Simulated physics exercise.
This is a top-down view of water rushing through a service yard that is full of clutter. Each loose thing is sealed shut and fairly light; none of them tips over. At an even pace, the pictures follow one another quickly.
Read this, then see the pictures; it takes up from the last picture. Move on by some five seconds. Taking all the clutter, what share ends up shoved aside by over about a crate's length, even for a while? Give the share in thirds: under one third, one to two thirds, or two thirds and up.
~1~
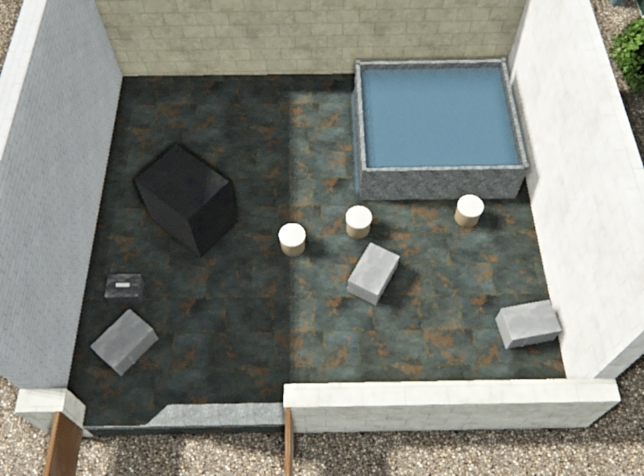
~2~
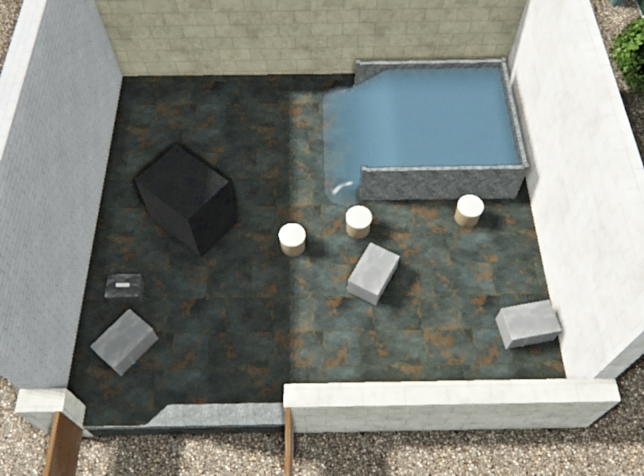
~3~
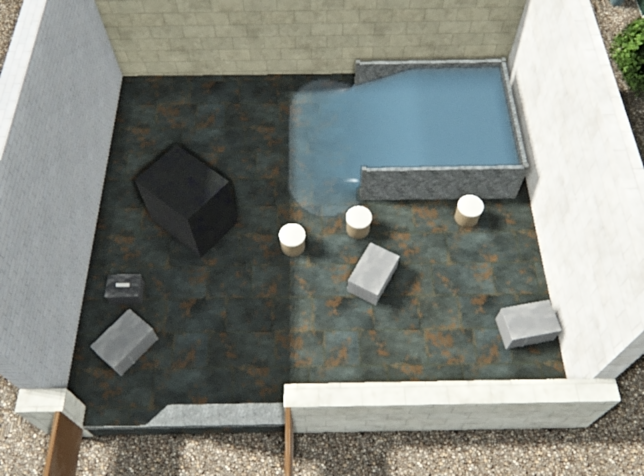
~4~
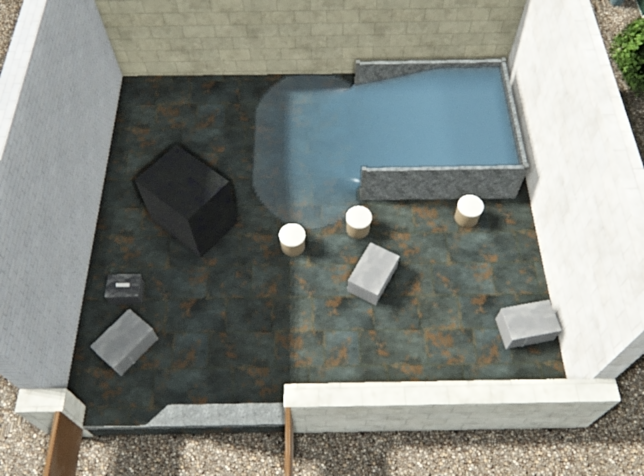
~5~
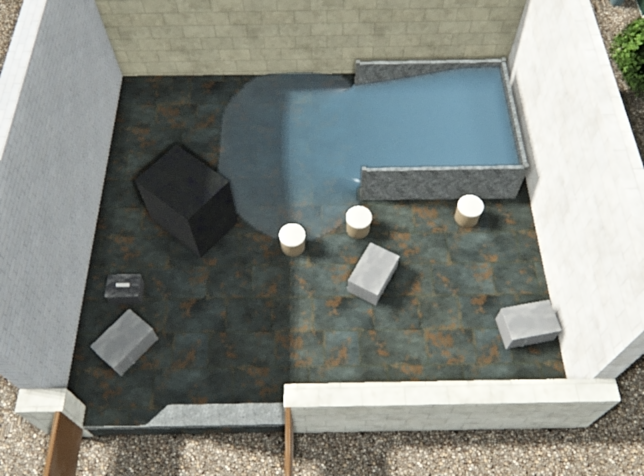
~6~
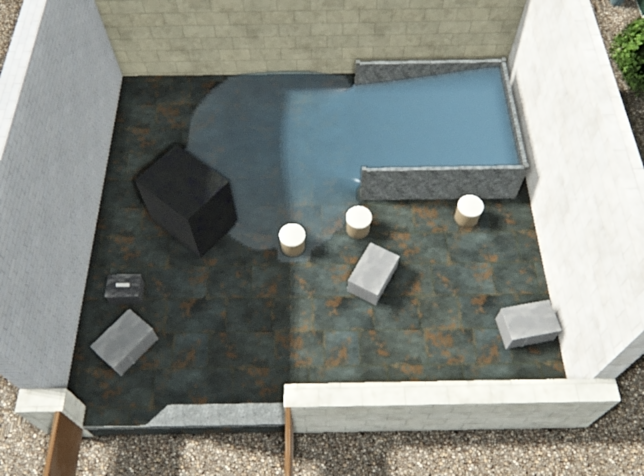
One to two thirds.
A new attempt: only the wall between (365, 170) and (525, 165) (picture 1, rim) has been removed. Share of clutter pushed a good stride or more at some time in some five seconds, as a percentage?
Around 100 in a hundred.
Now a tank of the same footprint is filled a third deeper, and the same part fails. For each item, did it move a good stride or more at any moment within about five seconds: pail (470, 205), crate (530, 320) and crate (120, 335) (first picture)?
Taking them as listed, the first stopped before it, the second stopped before it and the third reached the mark.
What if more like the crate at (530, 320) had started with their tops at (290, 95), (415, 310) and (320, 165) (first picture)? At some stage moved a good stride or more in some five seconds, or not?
Each in turn: Pushed clear, stays in place, pushed clear.
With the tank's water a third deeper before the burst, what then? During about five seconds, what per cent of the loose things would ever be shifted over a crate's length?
Some 70 per cent.
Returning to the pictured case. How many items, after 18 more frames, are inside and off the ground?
I get 1.
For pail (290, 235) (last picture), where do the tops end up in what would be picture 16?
Estimated position: Around (276, 287).
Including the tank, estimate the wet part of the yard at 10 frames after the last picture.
About 60 percent.
A moment on, 0 of 7 are well off their spots; 0 afloat.
Next, 1 of 7 are well off their spots; 0 afloat.
Later, 3 of 7 are well off their spots; 1 afloat.
In the end, 3 of 7 are well off their spots, and 3 have been at some point; 0 afloat.
